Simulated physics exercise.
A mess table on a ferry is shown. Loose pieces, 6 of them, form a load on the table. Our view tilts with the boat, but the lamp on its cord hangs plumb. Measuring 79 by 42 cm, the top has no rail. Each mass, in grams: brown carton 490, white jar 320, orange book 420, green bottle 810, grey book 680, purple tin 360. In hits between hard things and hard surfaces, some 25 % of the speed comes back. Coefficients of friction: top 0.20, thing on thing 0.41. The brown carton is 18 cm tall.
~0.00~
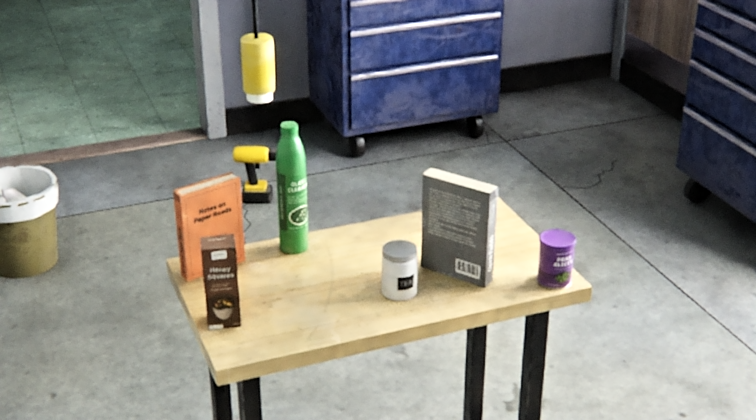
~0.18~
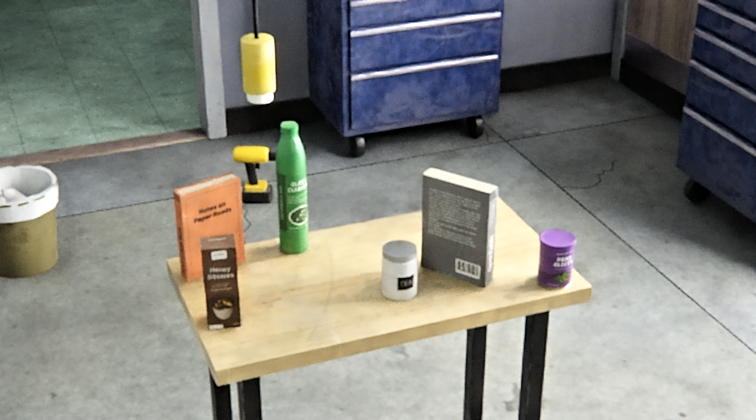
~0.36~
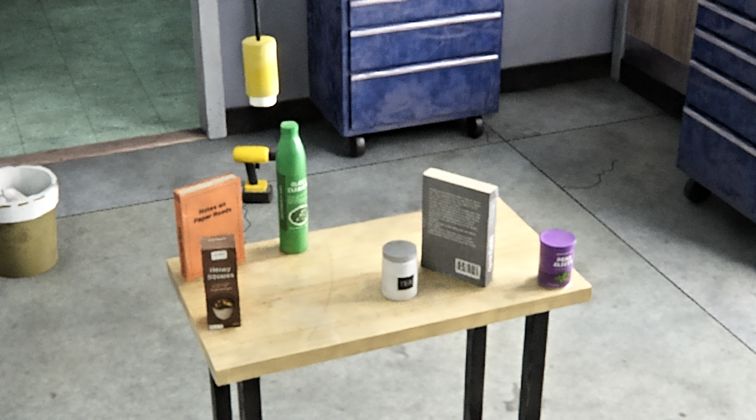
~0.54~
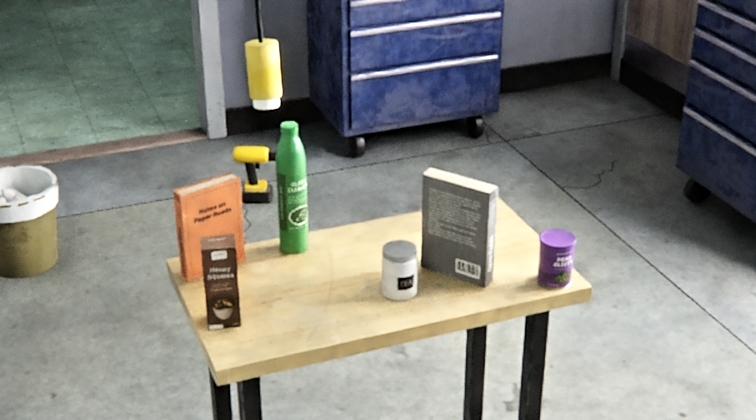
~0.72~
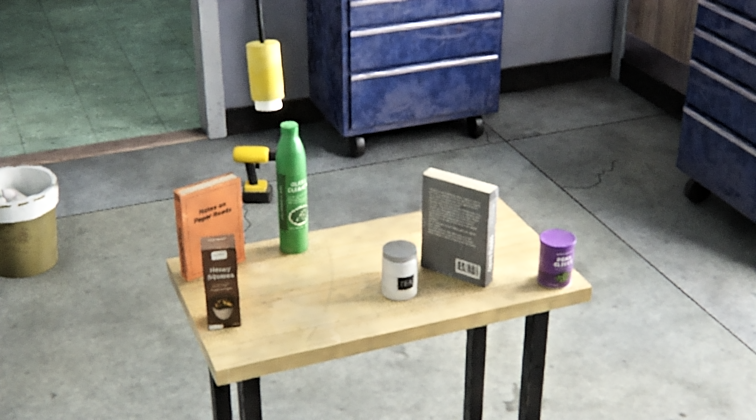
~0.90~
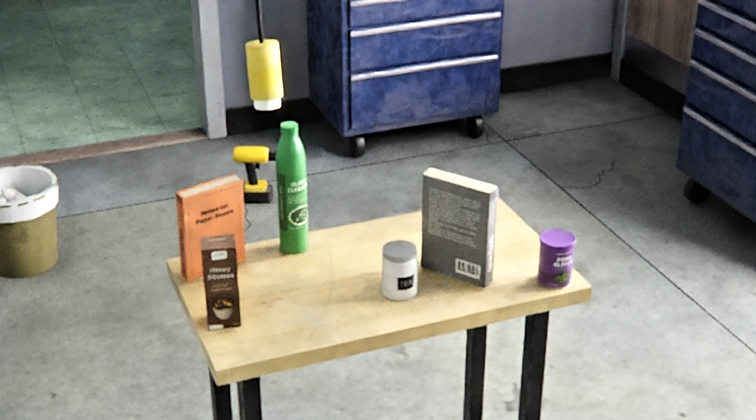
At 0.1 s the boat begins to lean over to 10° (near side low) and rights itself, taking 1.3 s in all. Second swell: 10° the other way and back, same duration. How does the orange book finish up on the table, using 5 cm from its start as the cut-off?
The orange book ends up past the cut-off.
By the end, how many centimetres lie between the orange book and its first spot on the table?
Start to finish, roughly 13 cm.
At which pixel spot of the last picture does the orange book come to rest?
It comes to a stop close to (246, 278).
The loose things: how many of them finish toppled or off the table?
I count 1.
Around 1.20 s, floor tilted 2°, near side down; orange book tipped 35° against what carries it near (226, 242).
Around 1.30 s, boat level; orange book tipped 65° against what carries it near (236, 259).
Around 1.40 s, boat level; orange book on its side near (243, 279); brown carton shifted 3 cm.
Around 1.60 s, floor tilted 2°, far side down; orange book on its side near (246, 278); brown carton shifted 4 cm.
Finally (3.2 s), on their side or leaning hard on the table, orange book; the other 5 still in place (within 5 cm). Final places as that camera would see them, orange book near (246, 278).
